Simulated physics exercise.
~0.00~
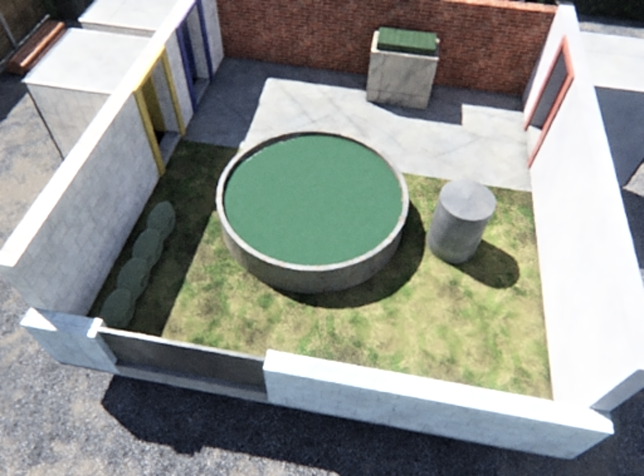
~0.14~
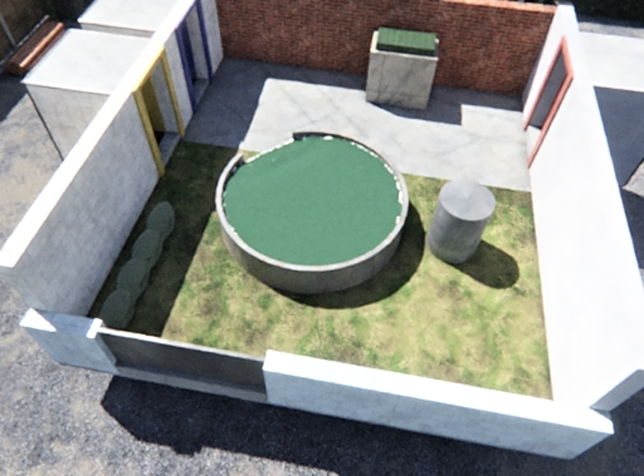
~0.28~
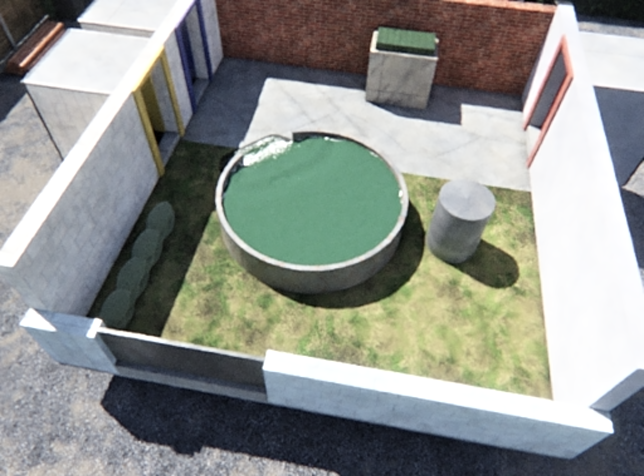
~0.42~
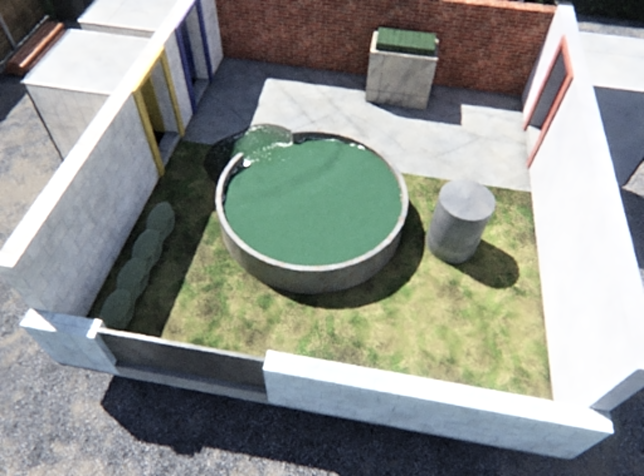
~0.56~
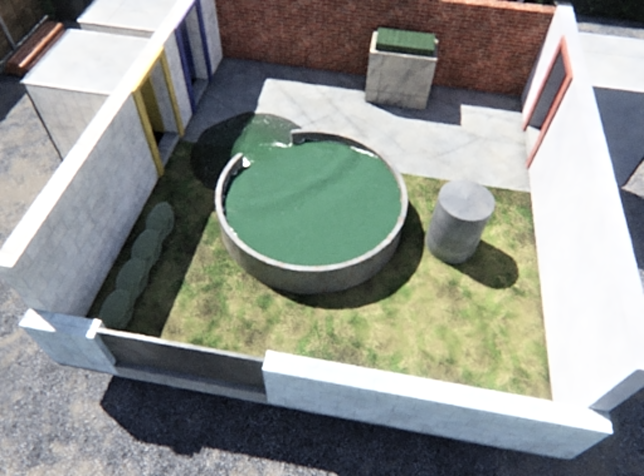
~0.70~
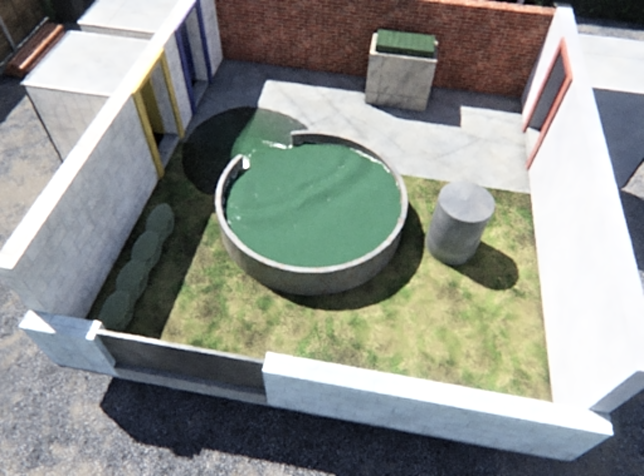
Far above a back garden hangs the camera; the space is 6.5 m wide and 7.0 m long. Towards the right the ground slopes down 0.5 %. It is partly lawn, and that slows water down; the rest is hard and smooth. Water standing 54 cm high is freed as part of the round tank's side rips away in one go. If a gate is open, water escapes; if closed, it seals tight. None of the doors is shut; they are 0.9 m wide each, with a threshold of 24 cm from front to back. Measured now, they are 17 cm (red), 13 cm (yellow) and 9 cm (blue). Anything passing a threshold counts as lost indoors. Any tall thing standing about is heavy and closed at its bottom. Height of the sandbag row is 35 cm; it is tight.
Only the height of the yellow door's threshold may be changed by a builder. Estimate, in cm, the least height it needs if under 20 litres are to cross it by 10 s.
I would say 15 cm.
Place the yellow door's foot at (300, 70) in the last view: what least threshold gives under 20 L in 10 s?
It needs roughly 13.5 cm.
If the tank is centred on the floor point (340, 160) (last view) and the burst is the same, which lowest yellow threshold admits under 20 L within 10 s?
With that change, some 5.0 centimetres.
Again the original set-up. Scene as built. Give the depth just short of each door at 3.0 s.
In cm - red: 0, yellow: 17, blue: 18.
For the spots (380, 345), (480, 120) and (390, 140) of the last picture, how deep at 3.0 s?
Taking the spots in order: About 0, 0 and 0 centimetres.
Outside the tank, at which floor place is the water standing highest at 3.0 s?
Check close to (217, 71).
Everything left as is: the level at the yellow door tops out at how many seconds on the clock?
Around 1.8 s.
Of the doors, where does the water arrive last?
Door: Red.
After 1.4 s water covers 20 % of the floor, deepest (29 cm) near (261, 162); 15 cm at the yellow door, 0 litres in over its 13 cm threshold.
After 3.0 s water covers 25 % of the floor, deepest (34 cm) near (217, 71); 17 cm at the yellow door, 24 litres in over its 13 cm threshold.
After 10.0 s water covers 80 % of the floor, deepest (16 cm) near (357, 90); 9 cm at the yellow door, 37 litres in over its 13 cm threshold.
At the yellow door as built, the water arrived by 1.0 s and peaked near 19 cm at 1.8 s.
Run again over the same 10 s with other heights there, 28 litres in over 14 cm, 5 litres over 19 cm. The limit of 20 litres is kept from about 15 cm up.
